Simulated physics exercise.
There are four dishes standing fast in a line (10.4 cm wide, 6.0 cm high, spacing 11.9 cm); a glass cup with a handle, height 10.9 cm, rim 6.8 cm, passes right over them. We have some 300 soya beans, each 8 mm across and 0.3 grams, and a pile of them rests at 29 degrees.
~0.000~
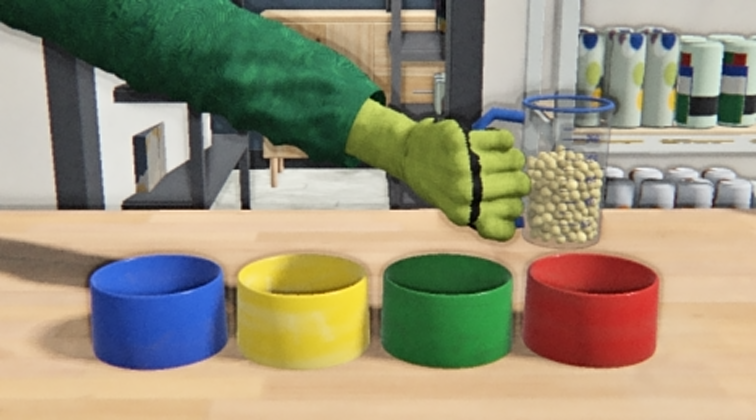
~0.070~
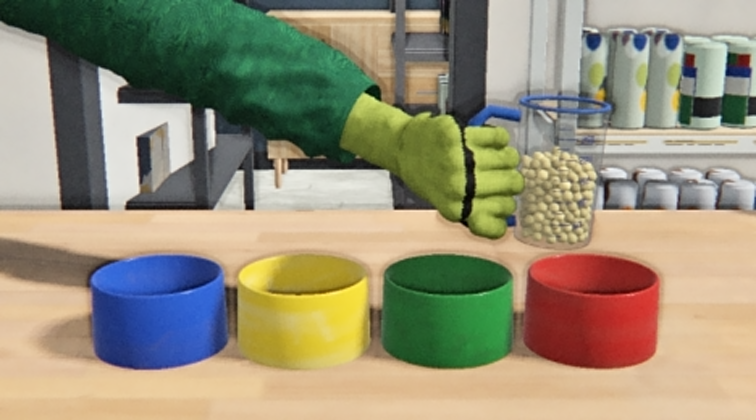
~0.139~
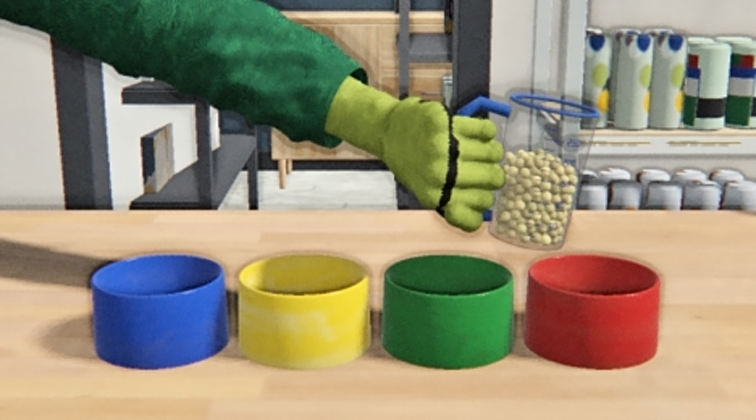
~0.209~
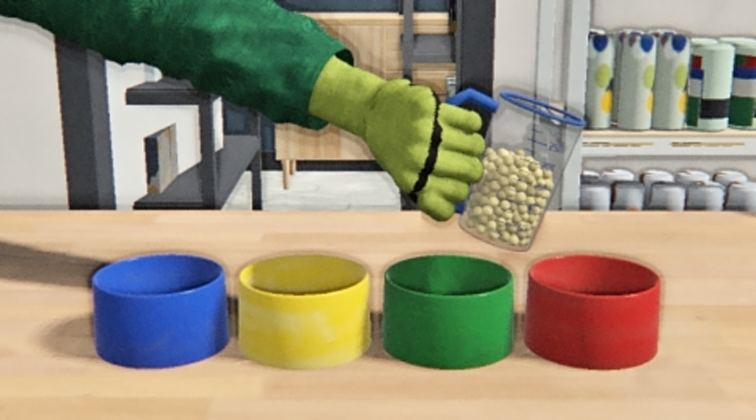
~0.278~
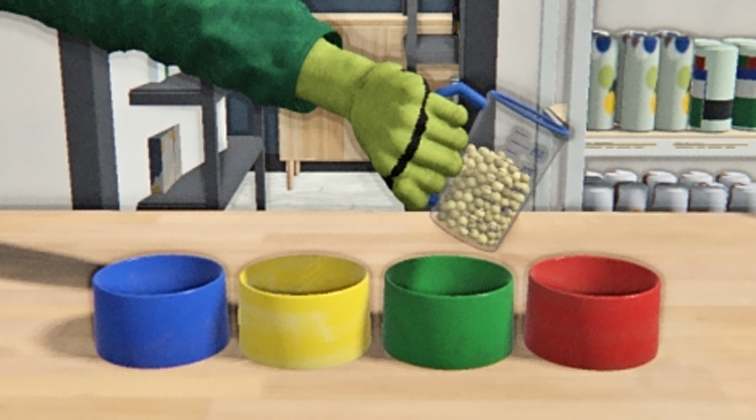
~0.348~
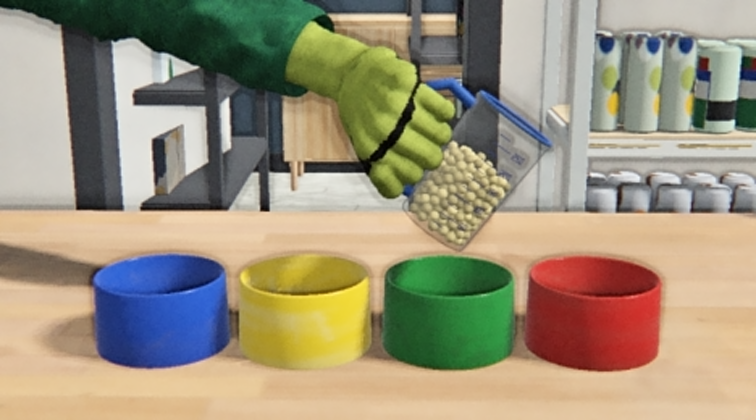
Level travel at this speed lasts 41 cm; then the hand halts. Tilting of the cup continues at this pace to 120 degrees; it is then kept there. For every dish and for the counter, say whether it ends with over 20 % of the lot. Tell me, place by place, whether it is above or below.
Red: Below the mark; blue: Below the mark; green: Below the mark; yellow: Above the mark; counter: Below the mark.
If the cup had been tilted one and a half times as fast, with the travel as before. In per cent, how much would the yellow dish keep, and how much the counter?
In that case yellow 40; counter 20.
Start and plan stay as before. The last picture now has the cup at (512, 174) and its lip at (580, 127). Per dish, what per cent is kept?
Red 0; blue 0; green 0; yellow 90.
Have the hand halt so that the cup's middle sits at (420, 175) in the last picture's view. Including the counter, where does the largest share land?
That'd be green, it takes the most.
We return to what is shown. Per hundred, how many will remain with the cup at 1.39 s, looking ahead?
Somewhere close to 5 percent.
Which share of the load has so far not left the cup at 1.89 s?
Estimate: Some 0 %.
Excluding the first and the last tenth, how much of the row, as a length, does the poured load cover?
Roughly 10 centimetres.
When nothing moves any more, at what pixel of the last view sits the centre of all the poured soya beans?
Centre at rest: Approx. (296, 325) px.
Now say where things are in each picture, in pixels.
In the first picture, cup at (564, 172), tilt 0 degrees, lip at (611, 104), moved 0.0 cm; middle of the pieces at (562, 200); red dish at (592, 274); green dish at (448, 274); yellow dish at (303, 275); blue dish at (157, 275).
In the second picture, cup at (558, 172), tilt 3 degrees, lip at (607, 106), moved 0.5 cm; middle of the pieces at (555, 200).
In the third picture, cup at (540, 173), tilt 10 degrees, lip at (597, 113), moved 2.0 cm; middle of the pieces at (534, 200).
In the fourth picture, cup at (518, 173), tilt 18 degrees, lip at (582, 122), moved 3.8 cm; middle of the pieces at (507, 199).
In the fifth picture, cup at (496, 173), tilt 27 degrees, lip at (567, 132), moved 5.6 cm; middle of the pieces at (482, 198).
In the sixth picture, cup at (474, 174), tilt 36 degrees, lip at (549, 144), moved 7.4 cm; middle of the pieces at (456, 196); red dish at (595, 277); green dish at (449, 276); yellow dish at (304, 275); blue dish at (160, 275). Its pace works out near 125 degrees a second; the hand travels 26 cm a second.
After 0.97 s, tilt 113 degrees; cup holds 95 %, yellow 5 %.
After 1.39 s, tilt 120 degrees; cup holds 5 %, blue 5 %, yellow 80 %.
After 1.89 s, tilt 120 degrees; cup holds 0 %, blue 10 %, yellow 85 %.
At rest (2.2 s), red 0 %, blue 10 %, green 0 %, yellow 85 %, counter 10 %.
